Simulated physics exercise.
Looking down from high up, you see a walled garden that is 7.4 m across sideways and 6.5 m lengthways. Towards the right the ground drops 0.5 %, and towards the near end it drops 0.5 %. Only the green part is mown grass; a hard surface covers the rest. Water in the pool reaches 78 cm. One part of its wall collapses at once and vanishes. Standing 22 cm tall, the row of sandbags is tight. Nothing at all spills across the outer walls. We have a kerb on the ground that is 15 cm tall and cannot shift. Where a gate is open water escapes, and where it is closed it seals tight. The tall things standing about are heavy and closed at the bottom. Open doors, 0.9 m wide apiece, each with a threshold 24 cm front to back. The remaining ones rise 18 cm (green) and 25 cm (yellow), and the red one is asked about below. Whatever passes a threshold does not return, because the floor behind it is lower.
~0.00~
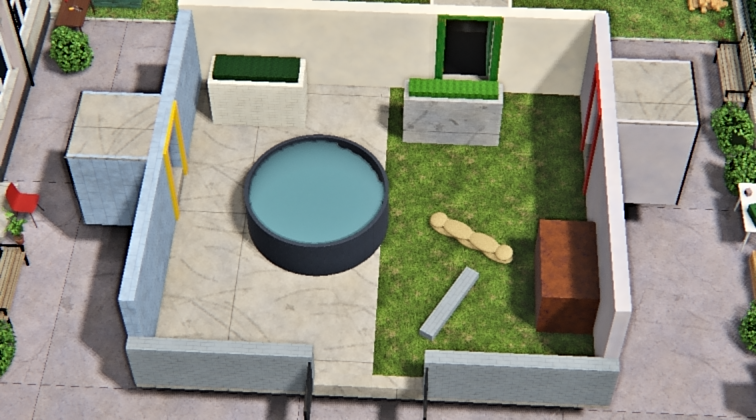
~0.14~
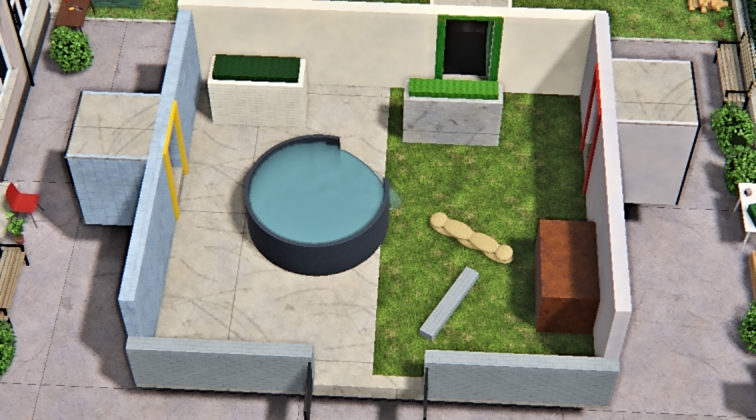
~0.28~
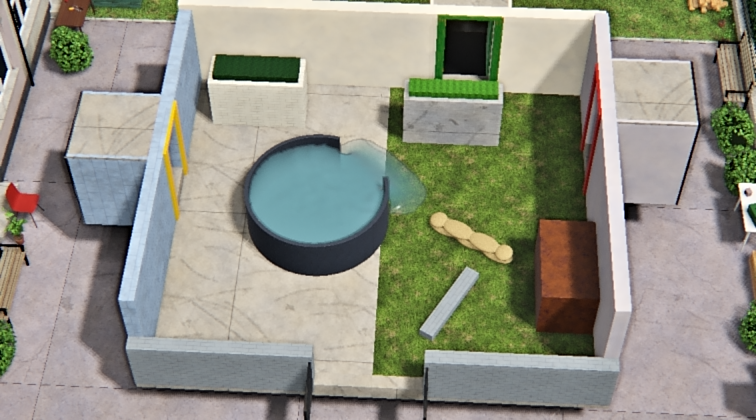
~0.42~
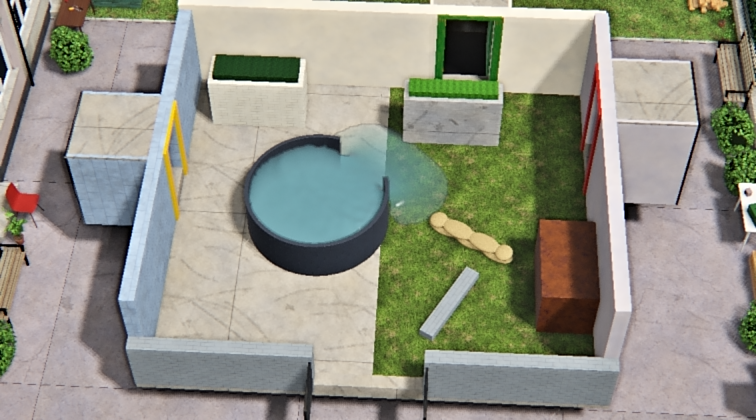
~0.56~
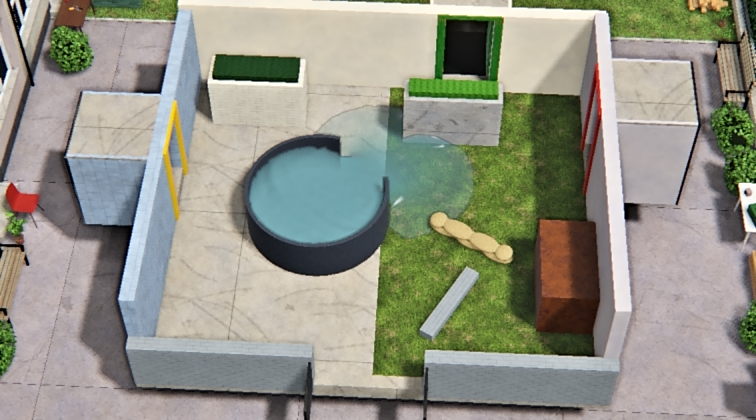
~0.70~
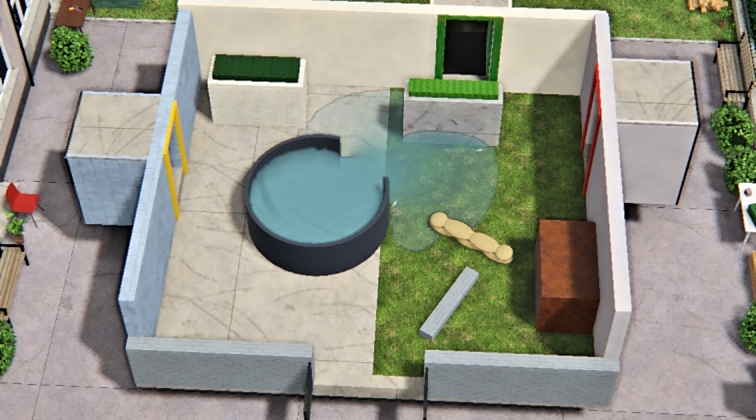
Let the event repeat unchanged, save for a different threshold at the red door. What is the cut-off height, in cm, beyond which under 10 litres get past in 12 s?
The cut-off lies near 25 cm.
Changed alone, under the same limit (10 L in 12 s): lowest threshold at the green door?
About 14.5 cm at green.
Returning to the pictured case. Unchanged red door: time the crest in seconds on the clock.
It peaks at about 2.4 s.
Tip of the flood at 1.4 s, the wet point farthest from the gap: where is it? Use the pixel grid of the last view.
(583, 145).
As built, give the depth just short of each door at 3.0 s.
Depths in cm: Green 8, yellow 0, red 25.
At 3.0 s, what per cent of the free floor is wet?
Roughly 45 percent of the floor.
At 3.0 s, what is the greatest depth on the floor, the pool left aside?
Max depth: Around 35 cm.
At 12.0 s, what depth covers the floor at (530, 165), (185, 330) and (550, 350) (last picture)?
Depth: About 11, 6, 8 cm.
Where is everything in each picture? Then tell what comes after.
The first picture shows the pool at (317, 191) is whole and still, 78 cm deep; the red door at (591, 135) is dry.
In the second picture, the gap is on the far side, the front 0.3 m out at (398, 201); the back of the pool holds 78 cm.
In the third picture, water pours out on the far side and has run 0.8 m, to (422, 190); about 11 cm deep outside, 78 cm at the back.
In the fourth picture, water pours out on the far side and has run 1.3 m, to (396, 134); about 8 cm deep outside, 78 cm at the back.
In the fifth picture, the gap is on the far side, the front 1.9 m out at (455, 146); the back of the pool holds 76 cm.
In the sixth picture, water pours out on the far side and has run 2.4 m, to (490, 148); about 5 cm deep outside, 69 cm at the back; the red door at (591, 135), 4.0 m from the gap, is still 1.7 m from the nearest water.
After 1.4 s water covers 25 % of the floor, deepest (44 cm) near (411, 144); 2 cm at the red door, 0 litres in over its 24 cm threshold.
After 3.0 s water covers 45 % of the floor, deepest (35 cm) near (579, 252); 25 cm at the red door, 12 litres in over its 24 cm threshold.
After 12.0 s water covers 95 % of the floor, deepest (14 cm) near (568, 252); 11 cm at the red door, 16 litres in over its 24 cm threshold.
At the red door as built, the water arrived by 1.4 s and peaked near 30 cm at 2.4 s.
With a threshold of 21 cm, 35 litres would have come in within the 12 s; with 28 cm, 3 litres. So under 10 litres takes about 25 cm.
